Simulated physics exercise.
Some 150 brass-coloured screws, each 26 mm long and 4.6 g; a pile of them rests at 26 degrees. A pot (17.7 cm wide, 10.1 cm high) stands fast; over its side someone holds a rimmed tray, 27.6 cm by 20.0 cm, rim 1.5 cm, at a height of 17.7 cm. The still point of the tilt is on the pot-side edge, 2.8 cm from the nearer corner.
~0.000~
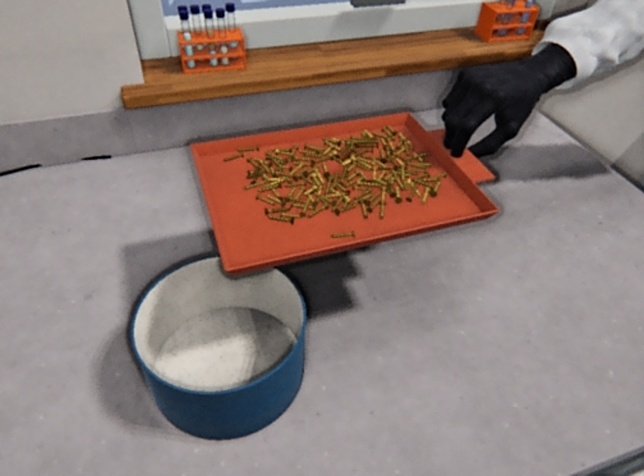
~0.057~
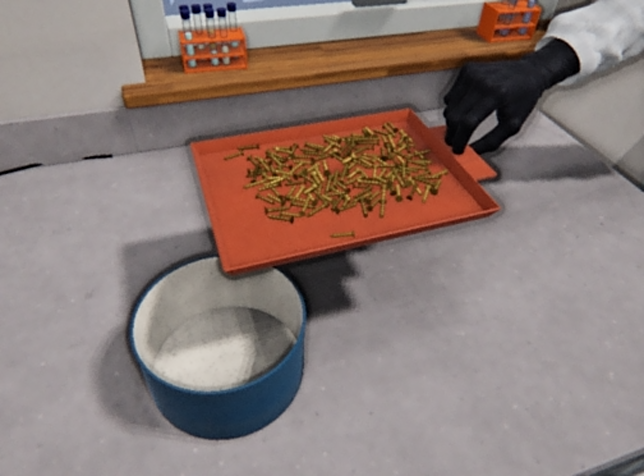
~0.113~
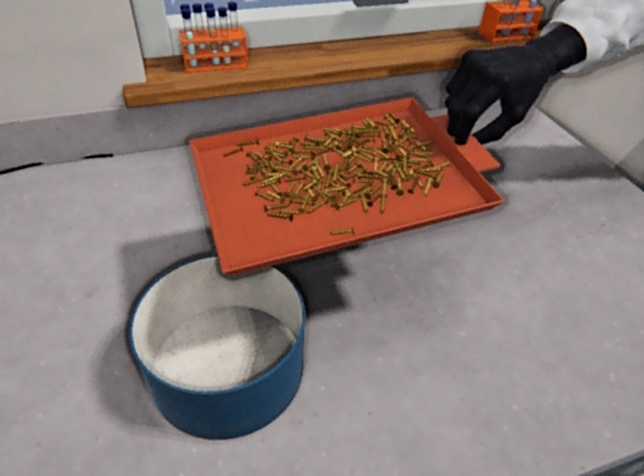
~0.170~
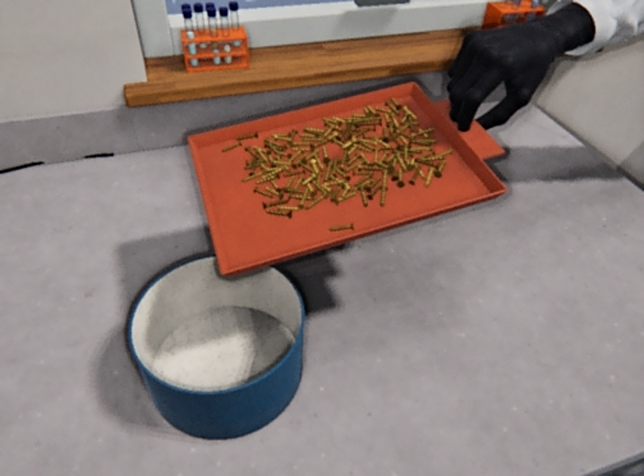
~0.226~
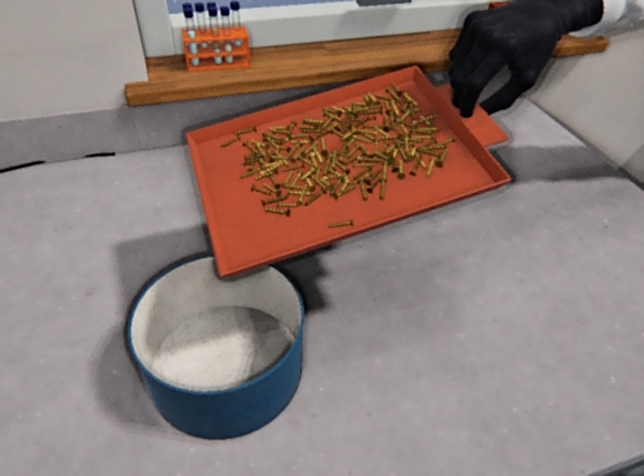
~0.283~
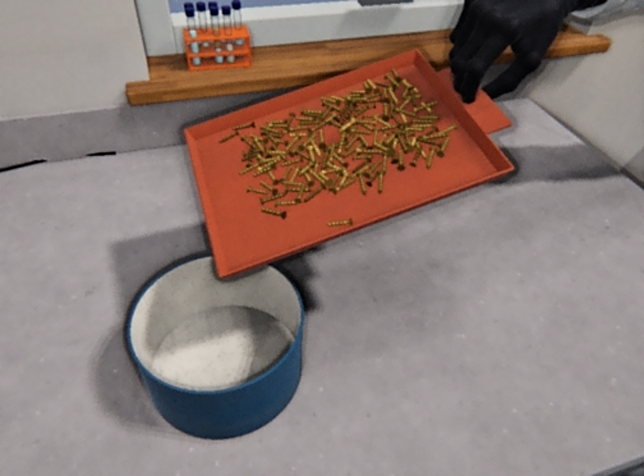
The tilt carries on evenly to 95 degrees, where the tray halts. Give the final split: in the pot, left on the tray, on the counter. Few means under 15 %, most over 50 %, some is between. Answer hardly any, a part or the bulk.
Pot the bulk, tray hardly any, counter hardly any.
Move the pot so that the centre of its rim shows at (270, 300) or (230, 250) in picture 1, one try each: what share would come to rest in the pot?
About 40 and 5 per cent.
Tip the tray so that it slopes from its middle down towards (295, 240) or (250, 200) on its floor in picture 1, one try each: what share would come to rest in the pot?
Some 95 and 40 per cent.
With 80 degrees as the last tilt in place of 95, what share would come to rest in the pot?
Then about 100 per cent.
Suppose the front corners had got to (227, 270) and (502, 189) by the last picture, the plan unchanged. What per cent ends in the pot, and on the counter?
Pot 90, counter 10.
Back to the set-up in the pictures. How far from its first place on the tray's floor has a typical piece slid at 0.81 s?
Some 16 cm.
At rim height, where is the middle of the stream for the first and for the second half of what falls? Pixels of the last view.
First near (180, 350), later near (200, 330).
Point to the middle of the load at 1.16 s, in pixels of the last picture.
Around (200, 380).
After 0.81 s, tilt 53 degrees; the tray holds 85 %, the pot 0 %.
Then, at 1.16 s, tilt 78 degrees; the tray holds 10 %, the pot 80 %.
After 1.61 s, tilt 95 degrees; the tray holds 0 %, the pot 100 %.
By 2.1 s all is still; pot 100 %, tray 0 %, counter 0 %.
